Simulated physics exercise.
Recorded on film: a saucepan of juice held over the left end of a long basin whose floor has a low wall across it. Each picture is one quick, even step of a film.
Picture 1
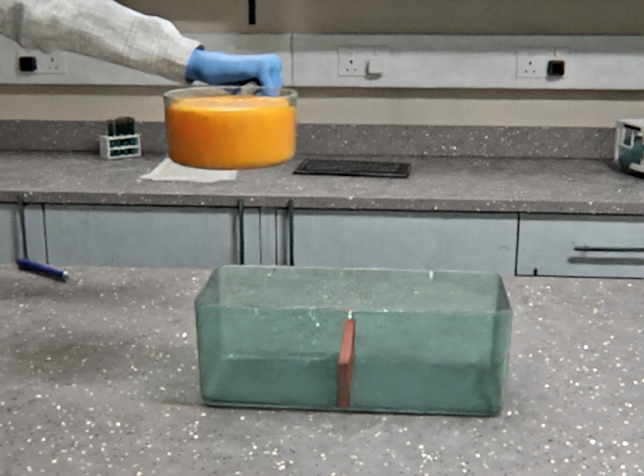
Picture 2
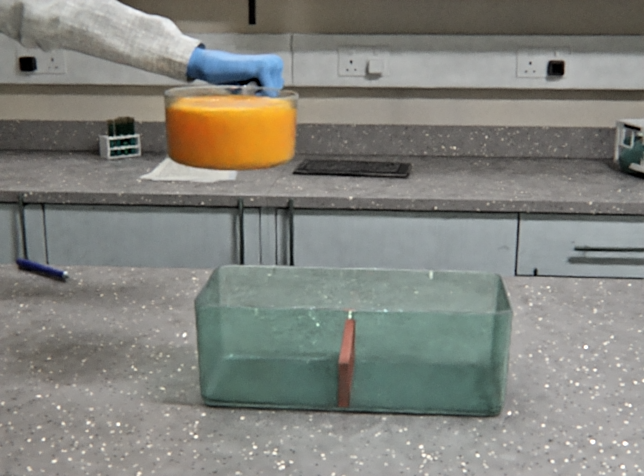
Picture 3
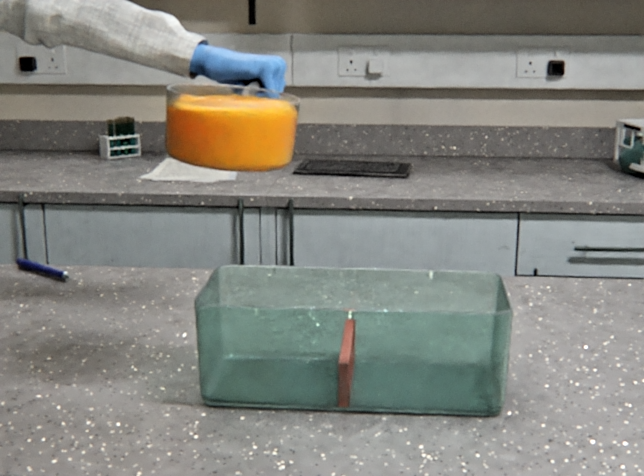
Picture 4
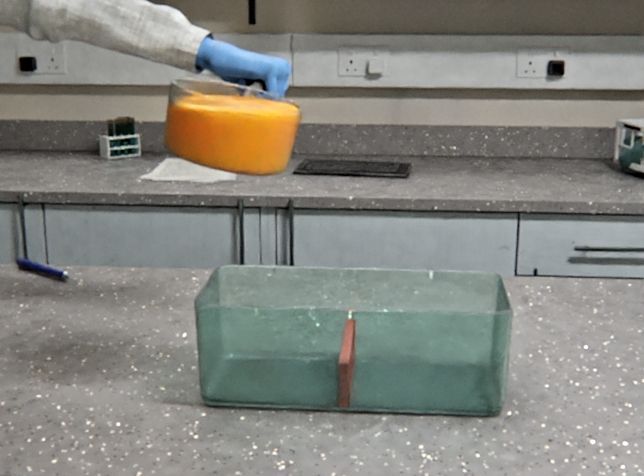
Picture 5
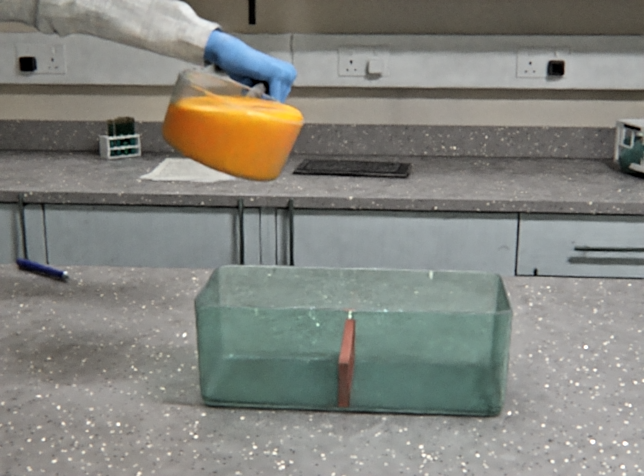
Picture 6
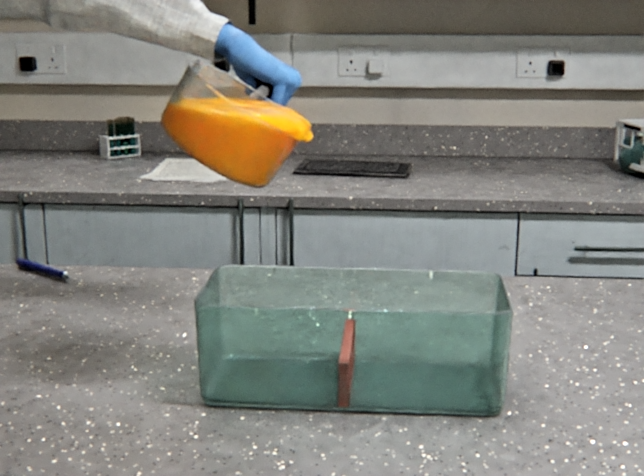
At the start, a blue-gloved hand holds a clear round pan of orange juice level above the left part of a long greenish basin with a low reddish wall inside. The hand then tilts the pan steadily down to the right, until juice bulges over its right edge.
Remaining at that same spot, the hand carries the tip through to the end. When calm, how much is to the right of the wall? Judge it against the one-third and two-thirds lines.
The right of the wall is going to hold one third to two thirds.
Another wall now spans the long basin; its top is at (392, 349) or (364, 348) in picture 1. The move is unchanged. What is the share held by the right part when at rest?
Around 10 per cent for the first, around 40 per cent for the second.
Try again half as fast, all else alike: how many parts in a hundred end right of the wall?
70 per cent or thereabouts.
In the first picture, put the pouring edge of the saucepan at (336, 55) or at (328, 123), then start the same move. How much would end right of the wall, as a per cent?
Close to 85 % for the first start and close to 80 % for the second.
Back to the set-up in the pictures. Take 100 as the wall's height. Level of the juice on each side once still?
Left part: 30 per cent, right part: 40 per cent.
A moment on, the saucepan is tipped on its side and 26 per cent is still to pour, 3 is left of the wall and 18 right of it.
Next, the saucepan is tipped right over and 6 per cent is still to pour, 27 is left of the wall and 59 right of it.
Then the saucepan is tipped right over and 1 per cent is still to pour, 36 is left of the wall and 58 right of it.
Later the saucepan is tipped right over and 0 per cent is still to pour, 39 is left of the wall and 59 right of it.
In the end 40 per cent lies left of the wall, 59 right of it and 2 outside.
